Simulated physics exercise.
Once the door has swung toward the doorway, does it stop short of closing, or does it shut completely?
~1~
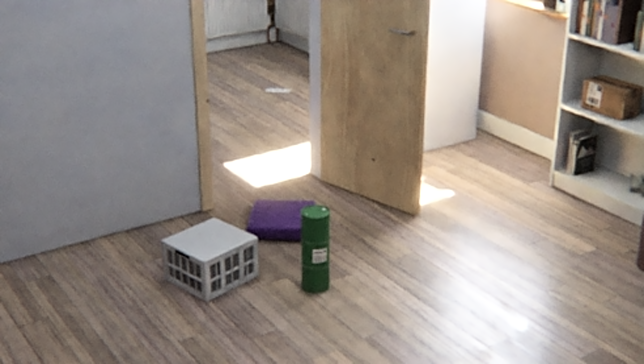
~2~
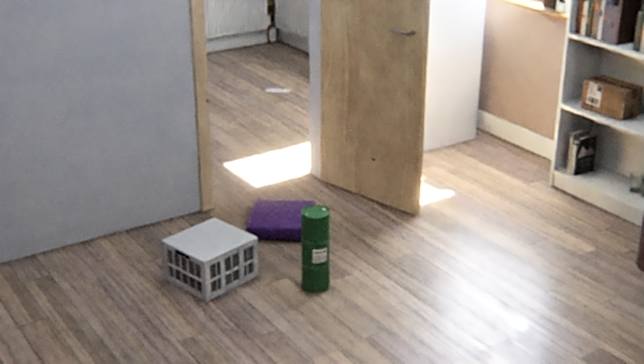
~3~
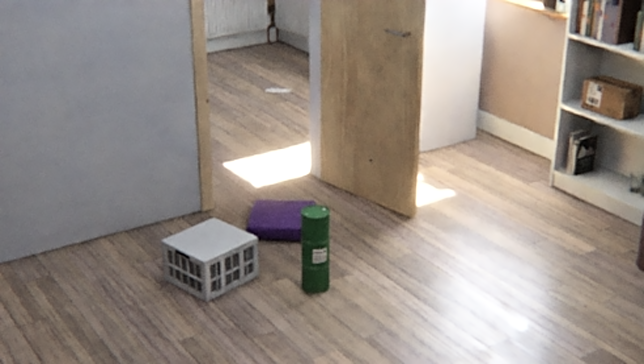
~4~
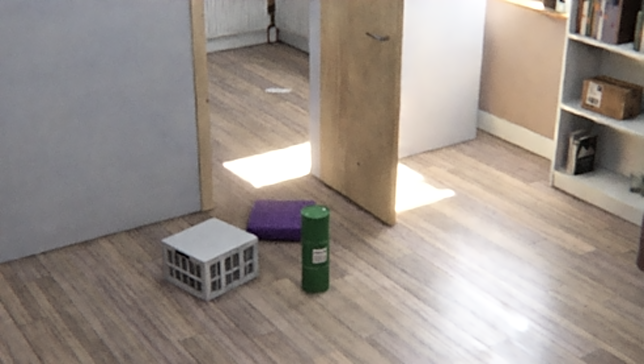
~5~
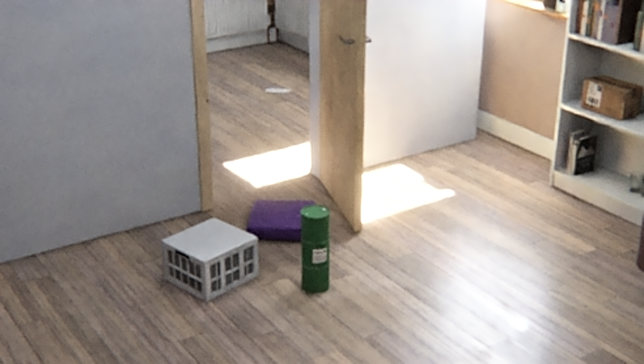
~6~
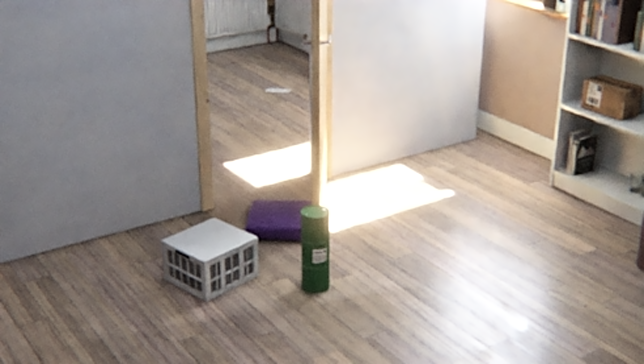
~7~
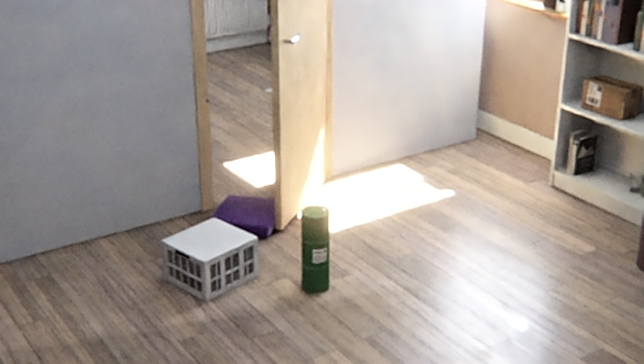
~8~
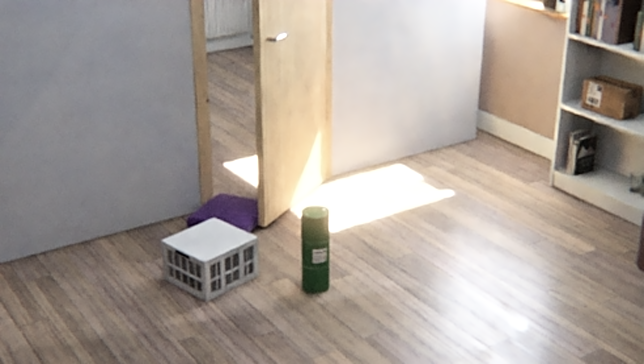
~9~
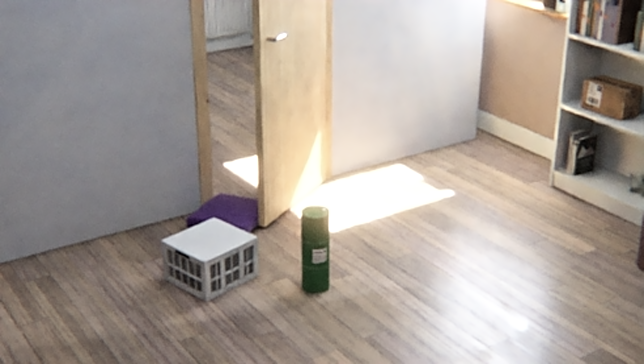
It stops short of closing. The door is blocked with the purple cushion against it behind the white crate, and it stays partly open.
A pale wooden door stands wide open in a sunlit room with a wood-plank floor, seen from above at an angle, with a bookshelf at the right. A purple cushion lies on the floor near the doorway, behind a white crate on the left and an upright green canister on the right. With nobody in view, the door swings slowly leftward, passing behind the canister. It reaches the cushion and pushes it left until it sits partly hidden behind the crate. The door then stops, still partly open, while the crate and canister remain where they were.
